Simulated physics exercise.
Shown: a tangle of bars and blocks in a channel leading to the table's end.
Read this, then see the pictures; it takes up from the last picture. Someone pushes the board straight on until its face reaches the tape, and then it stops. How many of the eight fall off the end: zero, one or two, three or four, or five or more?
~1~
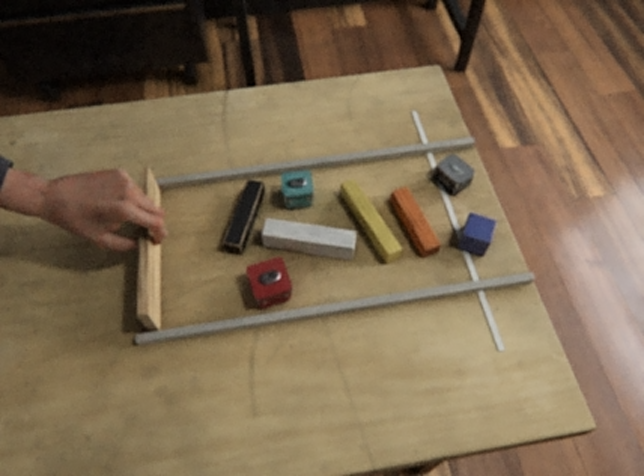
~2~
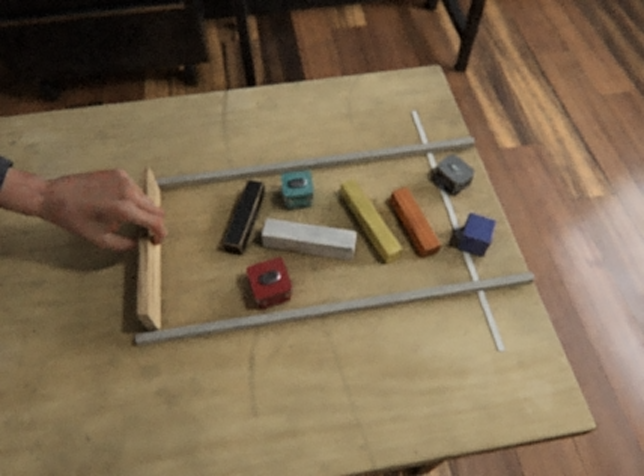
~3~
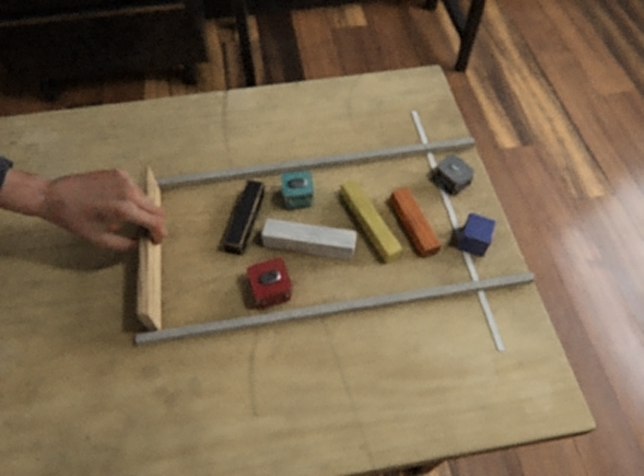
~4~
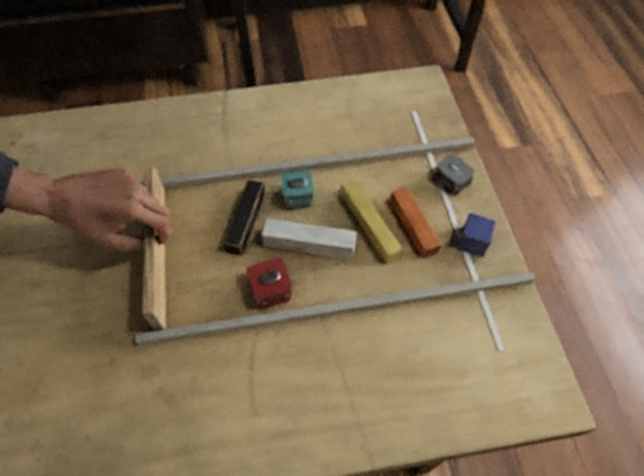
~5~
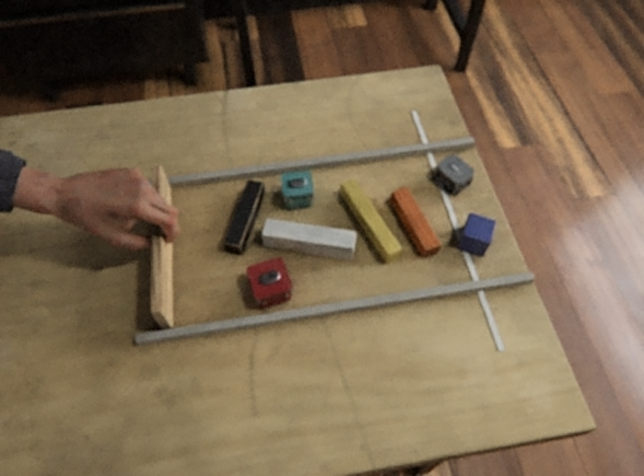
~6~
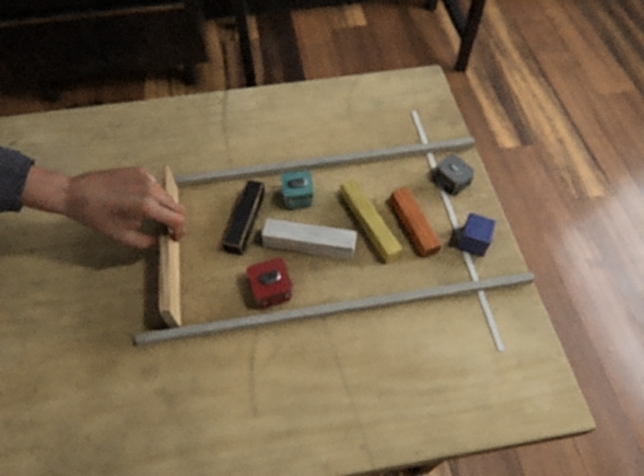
The count of pieces that drop is three or four, then.
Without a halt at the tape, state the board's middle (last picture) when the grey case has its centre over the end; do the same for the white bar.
The middle is at (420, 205) when it's the grey case, and at (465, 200) when it's the white bar.
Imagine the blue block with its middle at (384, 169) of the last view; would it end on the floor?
Here the blue block departs.
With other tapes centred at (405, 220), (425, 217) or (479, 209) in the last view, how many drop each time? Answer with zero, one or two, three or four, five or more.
Per place, in order: None at all; one or two; at least five.
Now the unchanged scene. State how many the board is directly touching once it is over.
In contact: 2.
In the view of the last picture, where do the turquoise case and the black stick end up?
Reading them off: First (469, 163); then (453, 186).
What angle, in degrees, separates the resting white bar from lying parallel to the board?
About 15 degrees.
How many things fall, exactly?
The answer is exactly 4.
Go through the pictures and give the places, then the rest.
The first frame shows grey case (454, 175); blue block (477, 234); orange stick (415, 221); board (150, 245); tape (451, 213).
The second frame shows blue block (477, 235); turquoise case (298, 190).
The third frame shows orange stick (415, 221); black stick (245, 216).
The fourth frame shows grey case (454, 175); white bar (309, 240).
The fifth frame shows blue block (477, 235); board (162, 244).
The sixth frame shows grey case (454, 175); blue block (477, 235); orange stick (415, 221); board (169, 243); tape (451, 213).
Soon after, none off yet; grey case at rest near (454, 175); blue block at rest near (477, 235); orange stick at rest near (415, 221).
At rest, the number that fall off is three or four; fallen, yellow bar, orange stick, blue block and grey case.
